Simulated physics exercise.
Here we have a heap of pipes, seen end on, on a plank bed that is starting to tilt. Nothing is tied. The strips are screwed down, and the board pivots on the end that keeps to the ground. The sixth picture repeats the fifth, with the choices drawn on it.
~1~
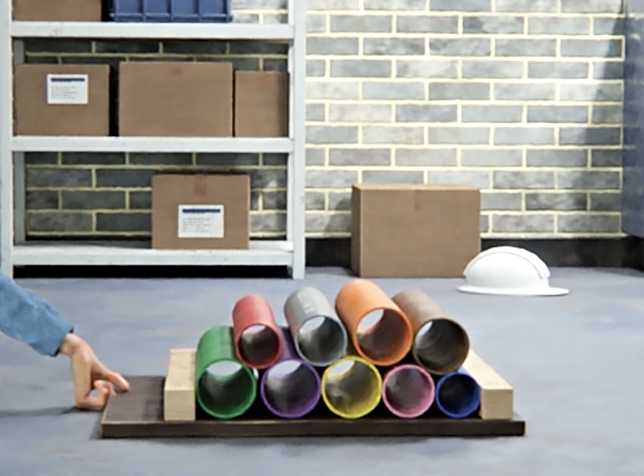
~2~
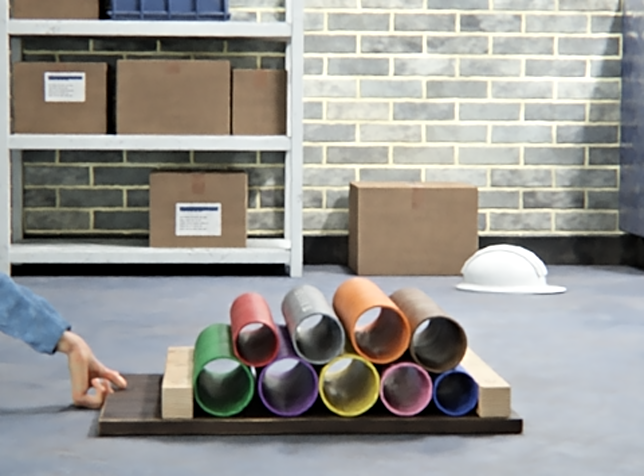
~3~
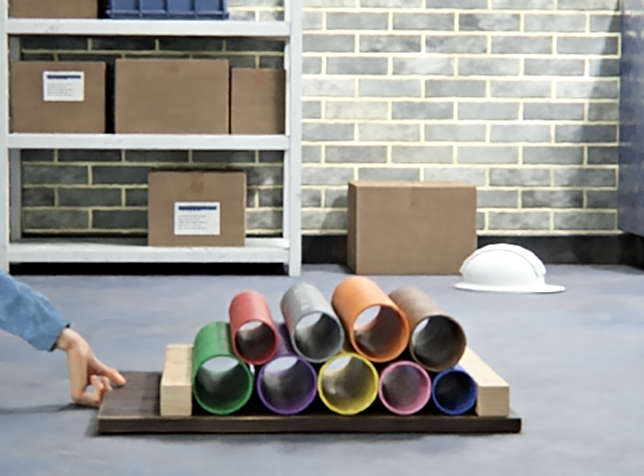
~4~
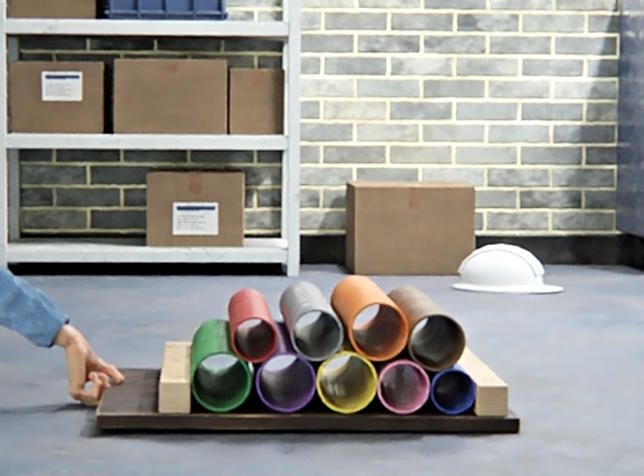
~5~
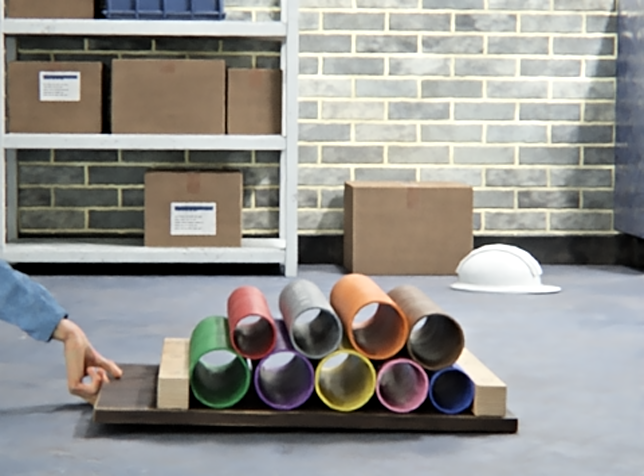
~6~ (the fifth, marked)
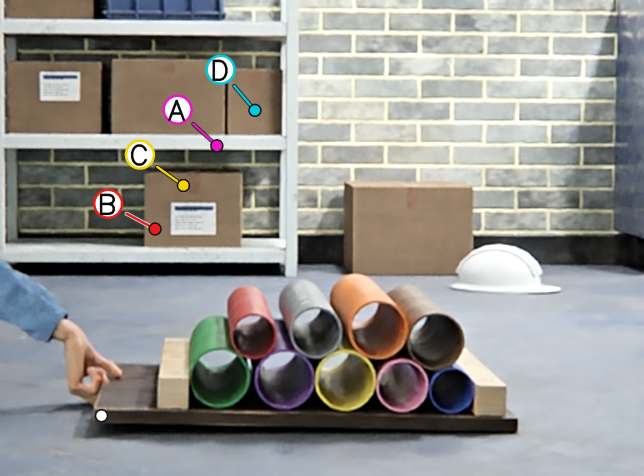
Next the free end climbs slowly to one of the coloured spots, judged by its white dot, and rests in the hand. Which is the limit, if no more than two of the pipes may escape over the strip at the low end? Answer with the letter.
No higher than B.
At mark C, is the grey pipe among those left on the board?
No, with C.
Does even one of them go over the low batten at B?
Yes, at B.
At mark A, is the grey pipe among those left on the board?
The grey pipe: No.
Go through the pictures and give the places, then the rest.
In the first picture, grey pipe (321, 340); orange pipe (383, 336); board (307, 388).
In the second picture, board (304, 386); green pipe (223, 386).
In the third picture, board (303, 385); green pipe (222, 384); brown pipe (437, 342).
In the fourth picture, board (301, 383); green pipe (221, 381); purple pipe (286, 382).
In the fifth picture, board (300, 380); green pipe (220, 377); purple pipe (285, 379).
On the marked copy, A at (217, 146); B at (155, 229); C at (184, 185); D at (255, 110); the white dot at (101, 416).
Following B. Soon after the start, board at 17°.
Later, board at 28°.
In the end, board at 28°, two over the low batten (brown, orange).
As for the rest, A four over the low batten (brown, red, grey, orange); C four over the low batten (brown, red, grey, orange); D four over the low batten (brown, red, grey, orange).
